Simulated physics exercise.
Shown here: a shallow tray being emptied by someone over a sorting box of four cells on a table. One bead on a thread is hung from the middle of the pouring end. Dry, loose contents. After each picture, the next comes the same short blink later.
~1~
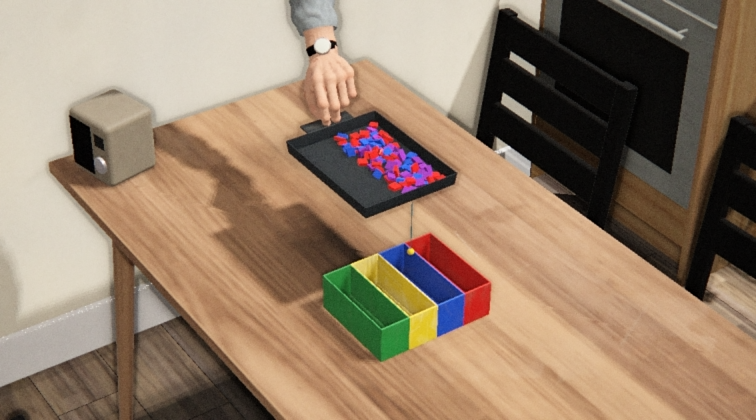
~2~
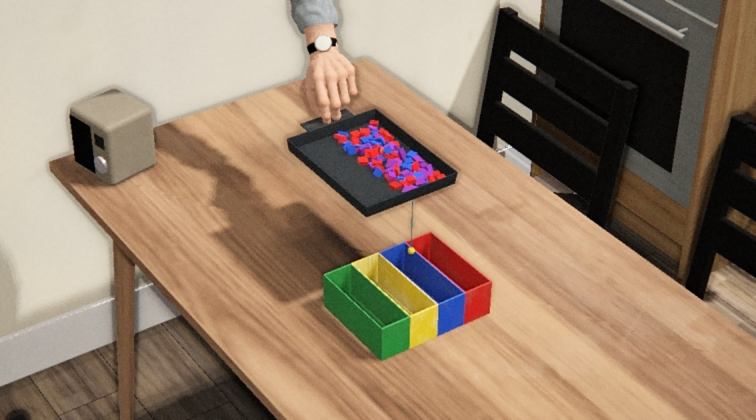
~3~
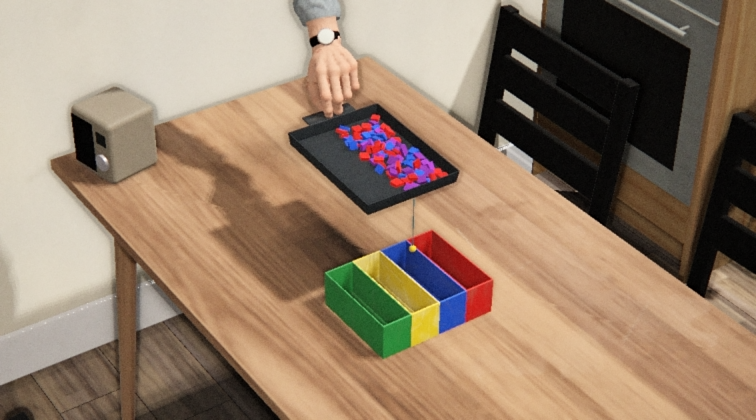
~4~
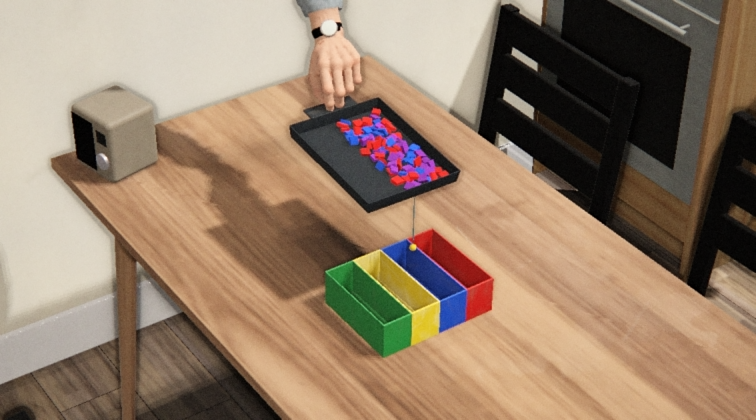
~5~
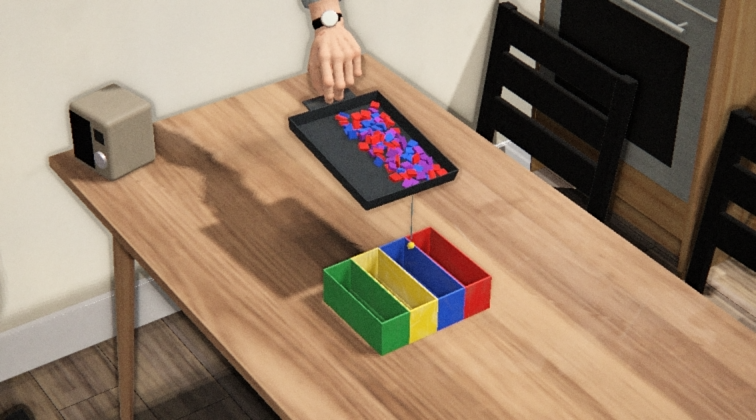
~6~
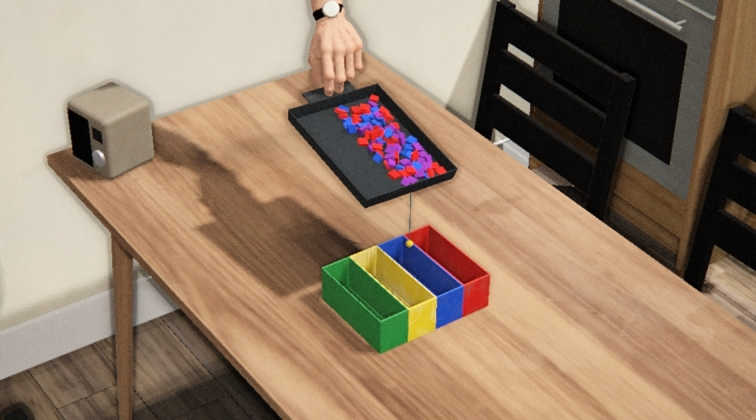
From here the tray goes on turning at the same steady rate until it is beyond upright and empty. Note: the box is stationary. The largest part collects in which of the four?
In the red cell.
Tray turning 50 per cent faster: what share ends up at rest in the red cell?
Something like 40 percent, give or take.
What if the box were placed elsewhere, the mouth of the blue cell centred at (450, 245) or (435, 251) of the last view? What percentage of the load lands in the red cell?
Roughly 10% first, roughly 50% second.
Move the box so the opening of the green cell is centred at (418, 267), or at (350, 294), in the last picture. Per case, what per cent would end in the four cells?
100 % for the first, 30 % for the second.
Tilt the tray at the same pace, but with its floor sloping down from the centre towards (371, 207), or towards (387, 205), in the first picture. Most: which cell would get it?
Try 1 - the yellow one; try 2 - the yellow cell.
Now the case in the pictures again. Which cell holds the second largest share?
The runner-up is the blue one.
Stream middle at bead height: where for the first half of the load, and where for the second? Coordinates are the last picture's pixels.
The opening half passes (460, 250), the closing half (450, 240).
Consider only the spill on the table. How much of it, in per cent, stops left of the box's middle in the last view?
0 %, roughly.
Shortly afterwards, tray tipped steeply; the whole lot on the tray.
Next, tray tipped right over; near two thirds on the tray; a little in the red cell; only a few in the blue cell; a little falling or outside the box.
Some moments later, tray tipped past a quarter turn; near half in the red cell; a little in the blue cell; near a third falling or outside the box.
In the end, tray tipped past a quarter turn; near half in the red cell; a little in the blue cell; none at all in the green cell; none at all in the yellow cell; near a third outside the box.
